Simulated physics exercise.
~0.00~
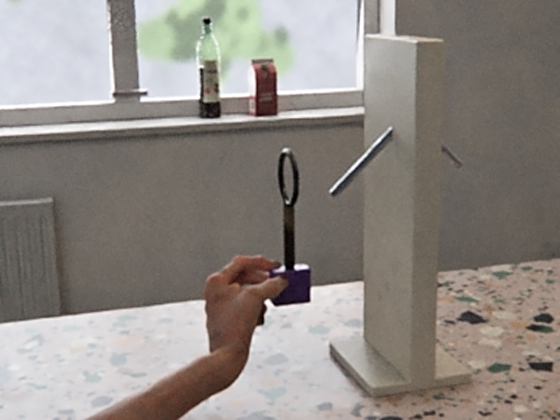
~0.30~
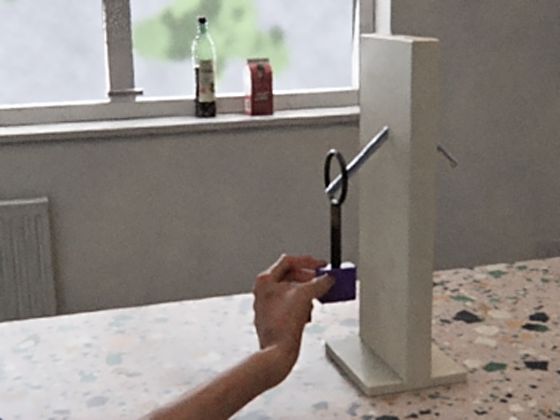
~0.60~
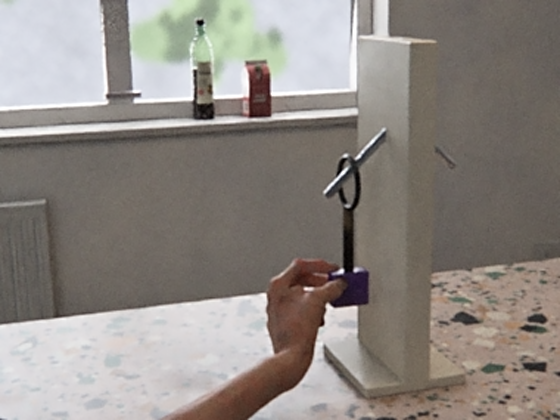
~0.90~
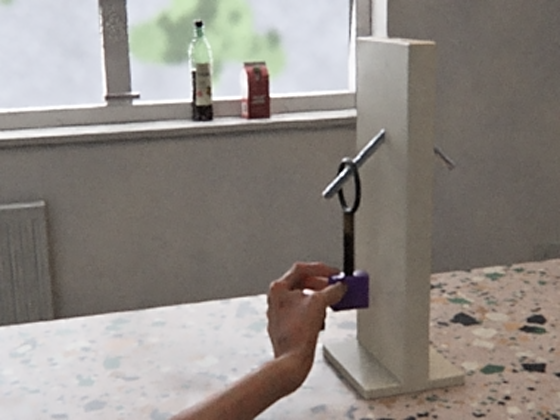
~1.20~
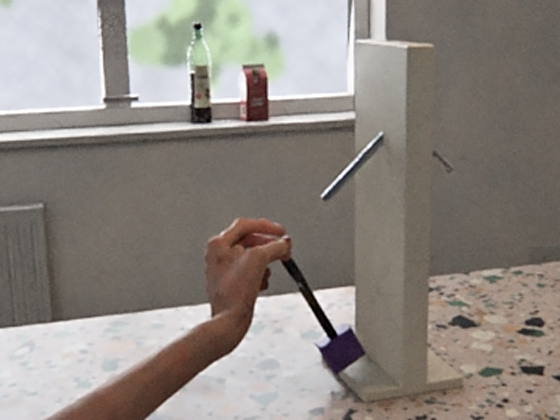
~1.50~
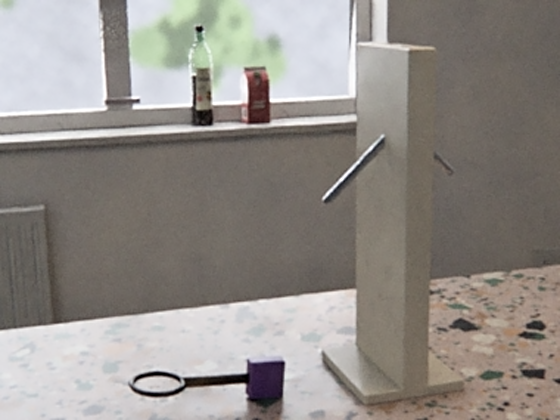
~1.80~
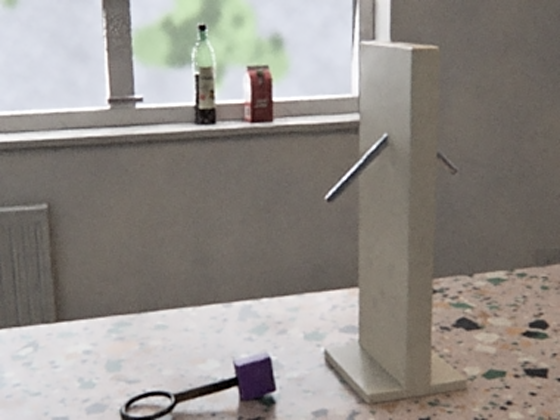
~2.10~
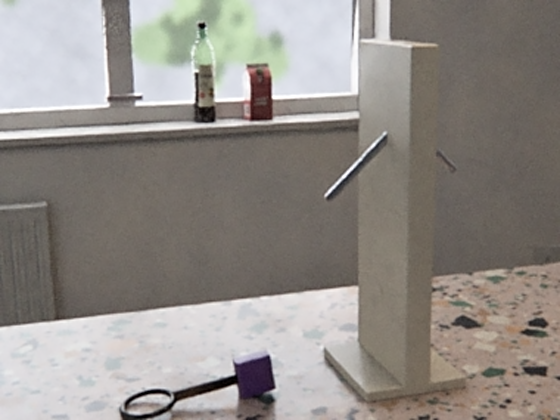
A purple block with a dark ringed handle was moved right by a hand until its ring met the slanted peg on a pale stand, but once let go it slipped down, toppled leftward and came to rest lying on the speckled table.
